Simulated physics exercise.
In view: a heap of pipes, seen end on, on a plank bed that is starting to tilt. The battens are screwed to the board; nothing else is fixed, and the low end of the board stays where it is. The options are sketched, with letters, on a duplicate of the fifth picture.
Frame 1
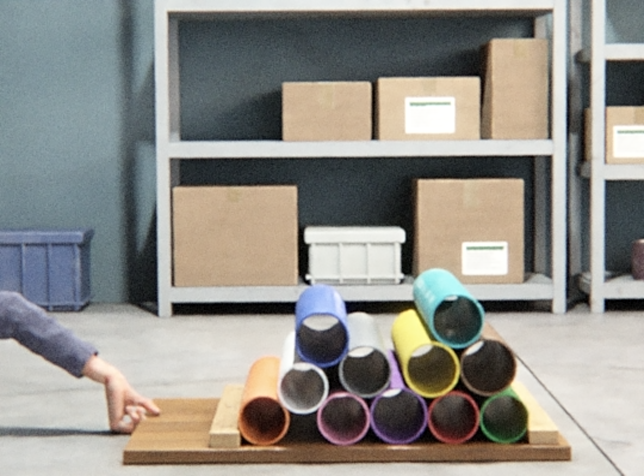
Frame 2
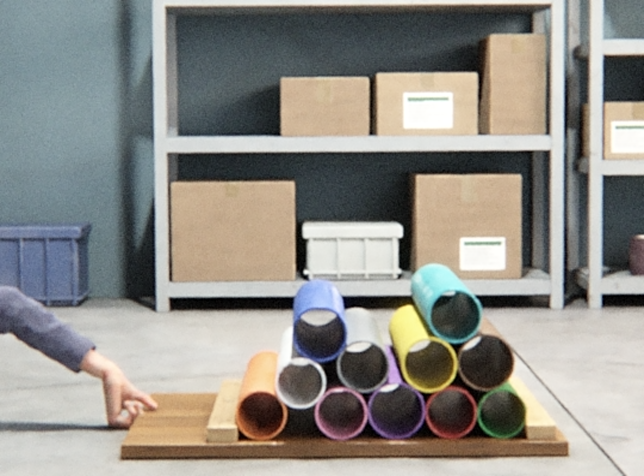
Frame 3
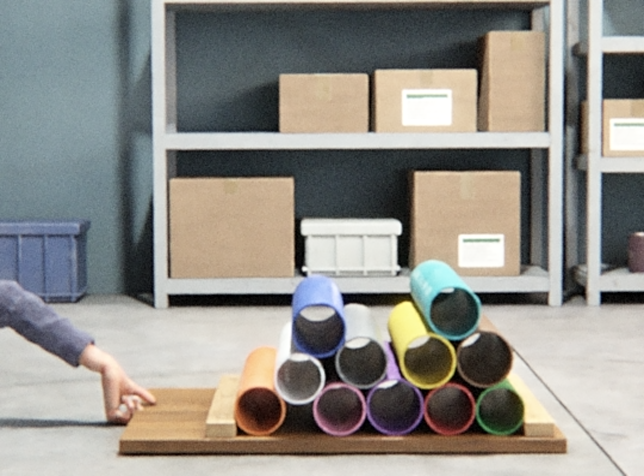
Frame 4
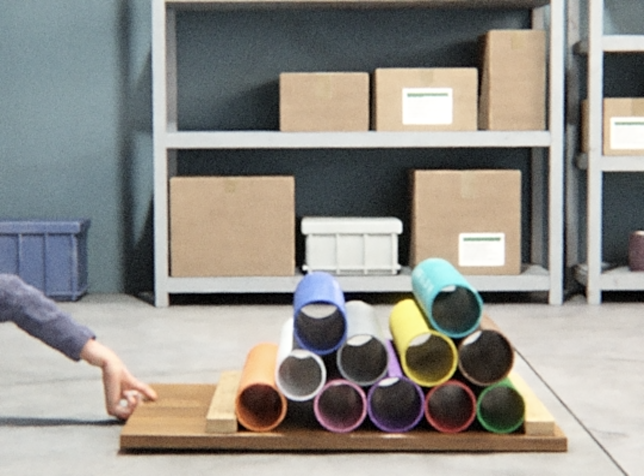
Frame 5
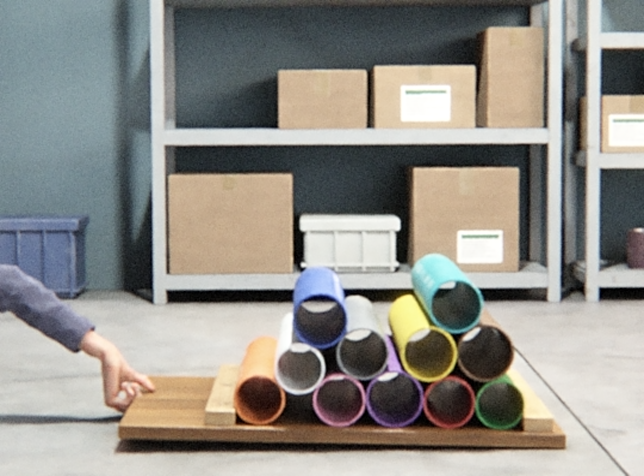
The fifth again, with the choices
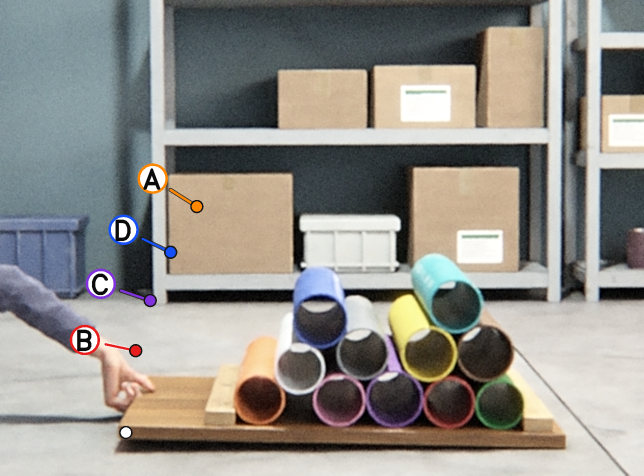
In a storeroom, a hand at the left slightly raises one end of a plank bed holding a heap of colourful pipes.
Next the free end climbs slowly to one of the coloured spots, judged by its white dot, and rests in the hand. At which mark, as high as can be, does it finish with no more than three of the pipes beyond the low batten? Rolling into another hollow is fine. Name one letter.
Raise it to D.
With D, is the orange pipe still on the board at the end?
Yes.
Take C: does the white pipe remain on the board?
Yes.
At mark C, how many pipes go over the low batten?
The count is two.
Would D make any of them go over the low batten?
Yes, at D.
On the marked copy, A at (197, 206); B at (135, 350); C at (150, 301); D at (171, 252); the white dot at (126, 433).
Following D. Soon after the start, board at 16°.
Later, board at 26°.
In the end, board at 26°, three over the low batten (yellow, brown, turquoise).
As for the rest, A five over the low batten; B none over the low batten; C two over the low batten (brown, turquoise).
